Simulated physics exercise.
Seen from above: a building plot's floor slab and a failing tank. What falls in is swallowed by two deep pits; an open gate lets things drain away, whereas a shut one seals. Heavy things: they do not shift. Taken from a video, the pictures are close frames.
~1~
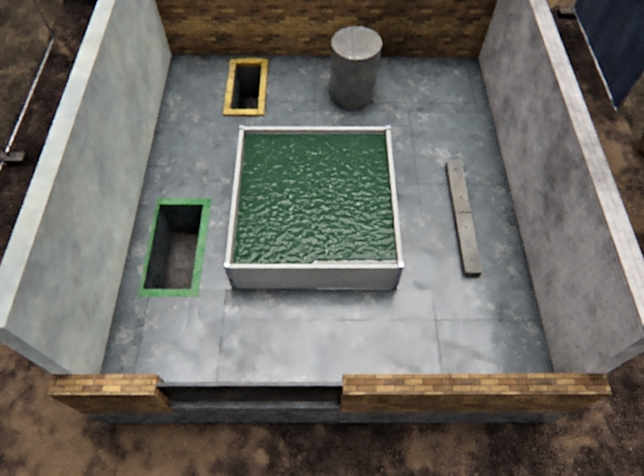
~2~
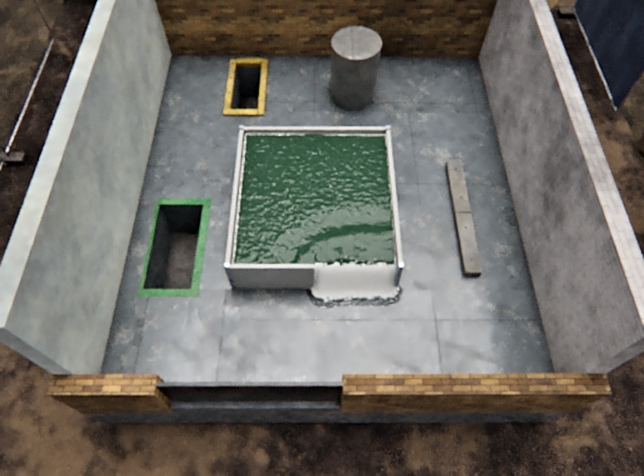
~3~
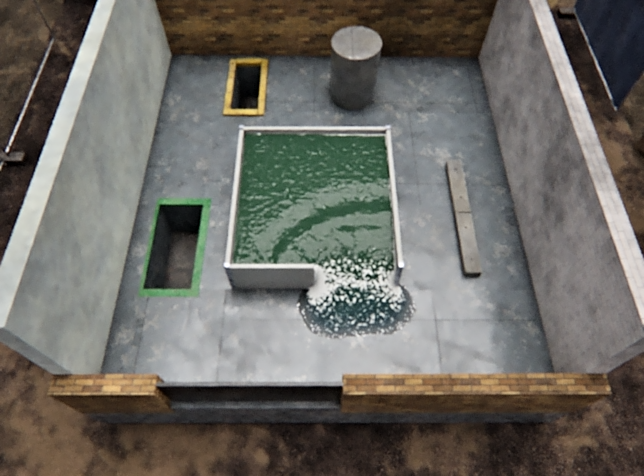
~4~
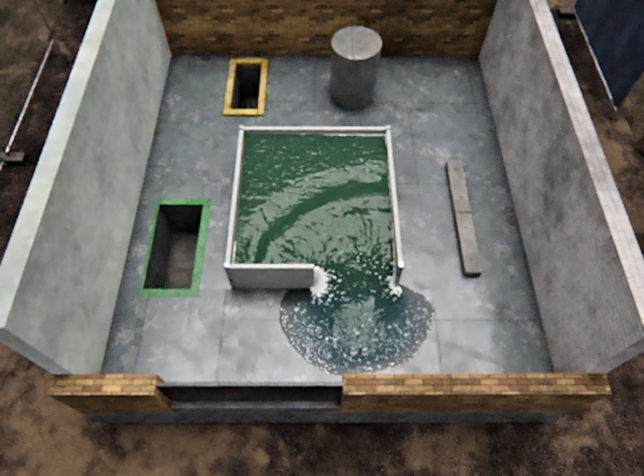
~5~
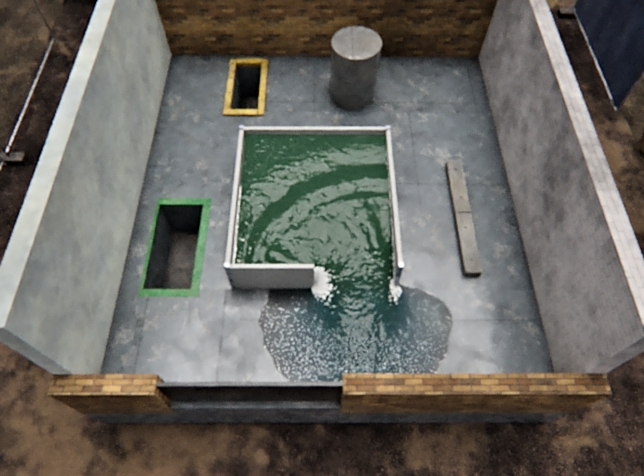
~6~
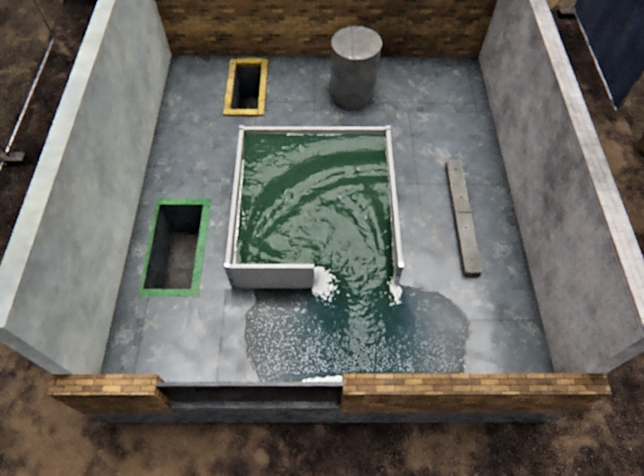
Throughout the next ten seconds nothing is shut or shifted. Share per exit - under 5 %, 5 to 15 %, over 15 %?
Gate: Under 5 %. Yellow pit: Under 5 %. Green pit: Over 15 %.
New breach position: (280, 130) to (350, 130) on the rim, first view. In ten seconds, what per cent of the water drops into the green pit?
The green pit gets 4 per cent.
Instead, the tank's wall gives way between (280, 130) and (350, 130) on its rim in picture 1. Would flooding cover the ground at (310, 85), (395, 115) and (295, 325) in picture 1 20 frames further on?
Going point by point: Waterlogged, waterlogged, left unwetted.
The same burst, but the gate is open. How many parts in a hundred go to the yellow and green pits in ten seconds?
The yellow pit takes 2 per cent and the green pit 2 per cent.
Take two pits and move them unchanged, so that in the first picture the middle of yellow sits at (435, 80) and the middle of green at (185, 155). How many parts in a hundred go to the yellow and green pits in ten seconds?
Log, per cent - yellow: 20, green: 12.
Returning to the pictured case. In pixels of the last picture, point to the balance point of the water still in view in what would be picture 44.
My pick is pixel (362, 230).
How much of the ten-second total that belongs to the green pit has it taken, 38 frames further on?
Share by then: About 55 in a hundred.
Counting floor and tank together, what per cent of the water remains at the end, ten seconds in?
78 percent or thereabouts.
A moment on, water covers 15 % of the floor; the gate 0 %, the yellow pit 0 %, the green pit 0 %.
Next, water covers 25 % of the floor; the gate 0 %, the yellow pit 0 %, the green pit 0 %.
Then, water covers 45 % of the floor; the gate 0 %, the yellow pit 0 %, the green pit 3 %.
Later, water covers 65 % of the floor; the gate 0 %, the yellow pit 0 %, the green pit 11 %.
In the end, water covers 90 % of the floor; the gate 0 %, the yellow pit 3 %, the green pit 20 %.
